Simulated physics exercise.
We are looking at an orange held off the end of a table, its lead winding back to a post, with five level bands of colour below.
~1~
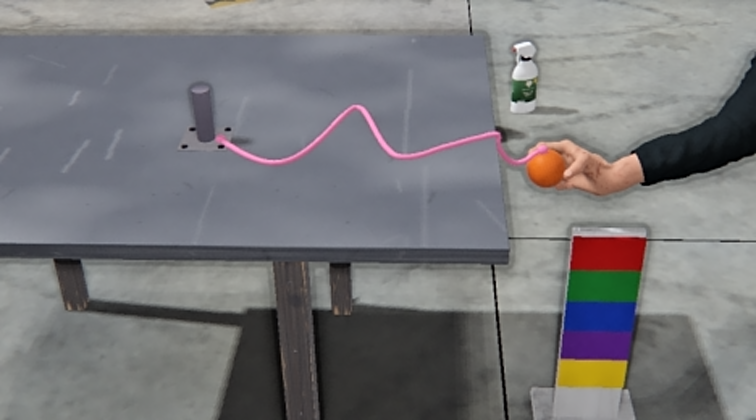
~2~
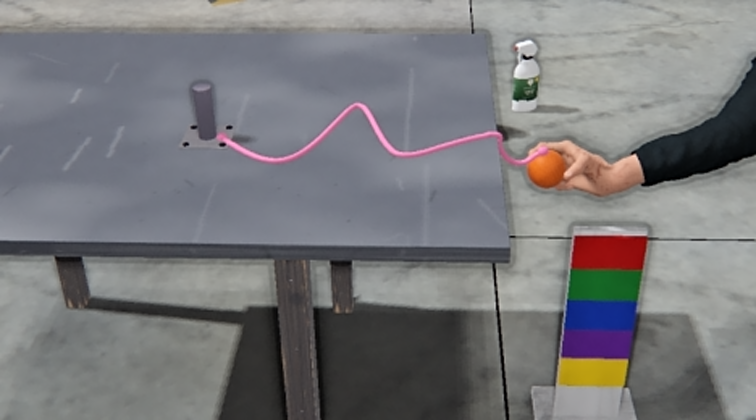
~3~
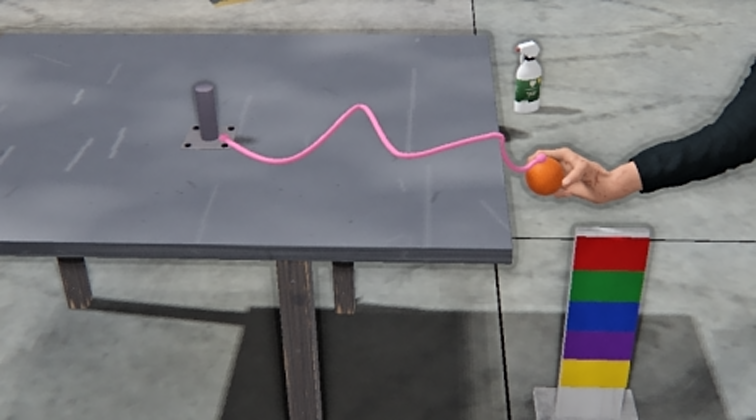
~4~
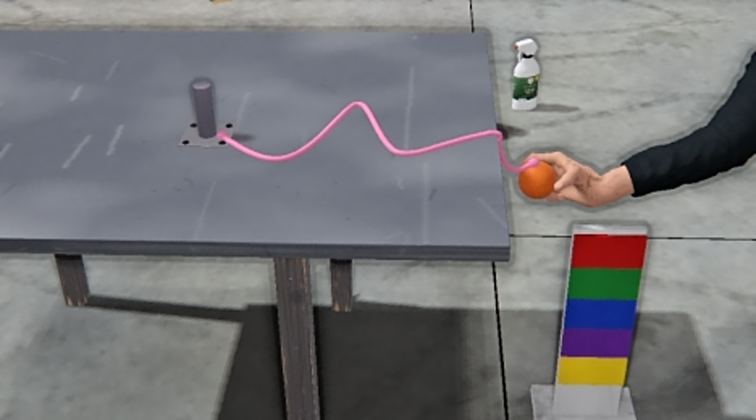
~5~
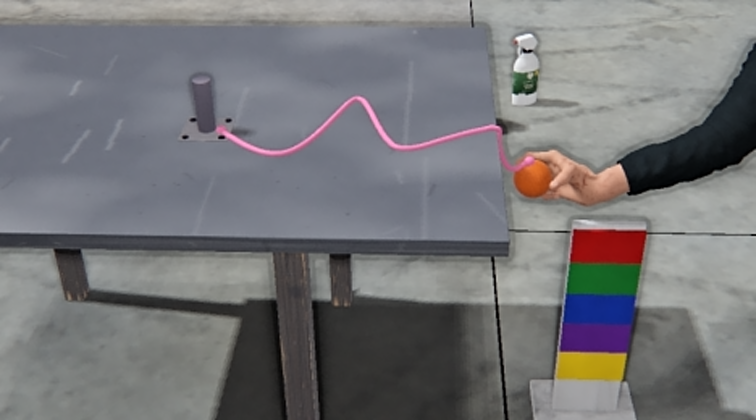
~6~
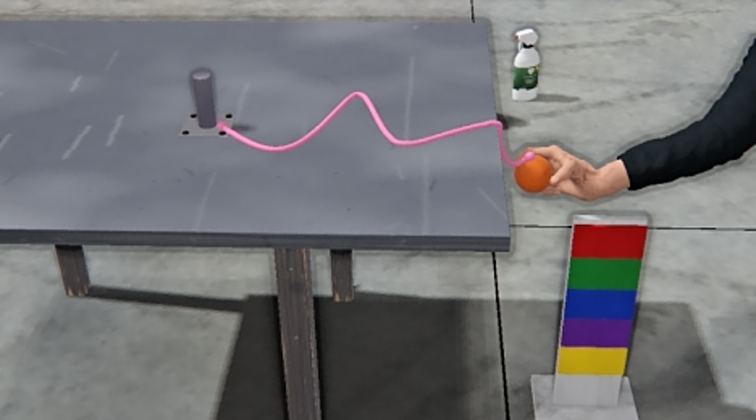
A hand in a dark sleeve, reaching in from the right, holds an orange ball just off the end of a grey table, seen from slightly above on a concrete floor. A pink cord winds from it across the tabletop to a short grey post, with a spray bottle behind and a stand of red, green, blue, purple and yellow bands below. The hand eases slightly left and down, while the view shifts very slightly.
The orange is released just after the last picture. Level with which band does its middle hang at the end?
The purple one.
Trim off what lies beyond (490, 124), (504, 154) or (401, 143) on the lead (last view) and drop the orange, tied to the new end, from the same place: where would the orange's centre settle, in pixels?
The places are (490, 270), (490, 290) and (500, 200).
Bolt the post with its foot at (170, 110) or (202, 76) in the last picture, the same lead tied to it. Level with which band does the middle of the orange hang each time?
Try by try: Blue; blue.
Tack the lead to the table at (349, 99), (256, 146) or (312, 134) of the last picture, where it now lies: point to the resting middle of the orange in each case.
The places are (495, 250), (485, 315) and (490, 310).
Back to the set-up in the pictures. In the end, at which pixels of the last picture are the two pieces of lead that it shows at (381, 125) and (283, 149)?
At (497, 145), then (308, 123).
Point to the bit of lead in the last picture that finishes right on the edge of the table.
It lies at about (376, 116).
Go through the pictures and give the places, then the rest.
The first picture shows orange (546, 168); red (608, 255); green (604, 287); blue (600, 317); purple (596, 347); yellow (592, 375).
The second picture shows orange (546, 169); lead through (247, 153) (320, 139) (366, 110) (390, 148) (472, 139).
The third picture shows orange (544, 176).
The fourth picture shows orange (537, 180); lead through (247, 151) (320, 137) (366, 108) (390, 147) (472, 137).
The fifth picture shows orange (532, 179).
The sixth picture shows orange (533, 174); lead through (247, 142) (320, 128) (366, 98) (390, 137) (472, 128).
Soon after, orange near (509, 320); level with purple.
After that, orange near (461, 332); level with purple.
And then, orange near (495, 331); level with purple.
In the end, orange near (483, 333); level with purple. The lead holds its middle at purple.
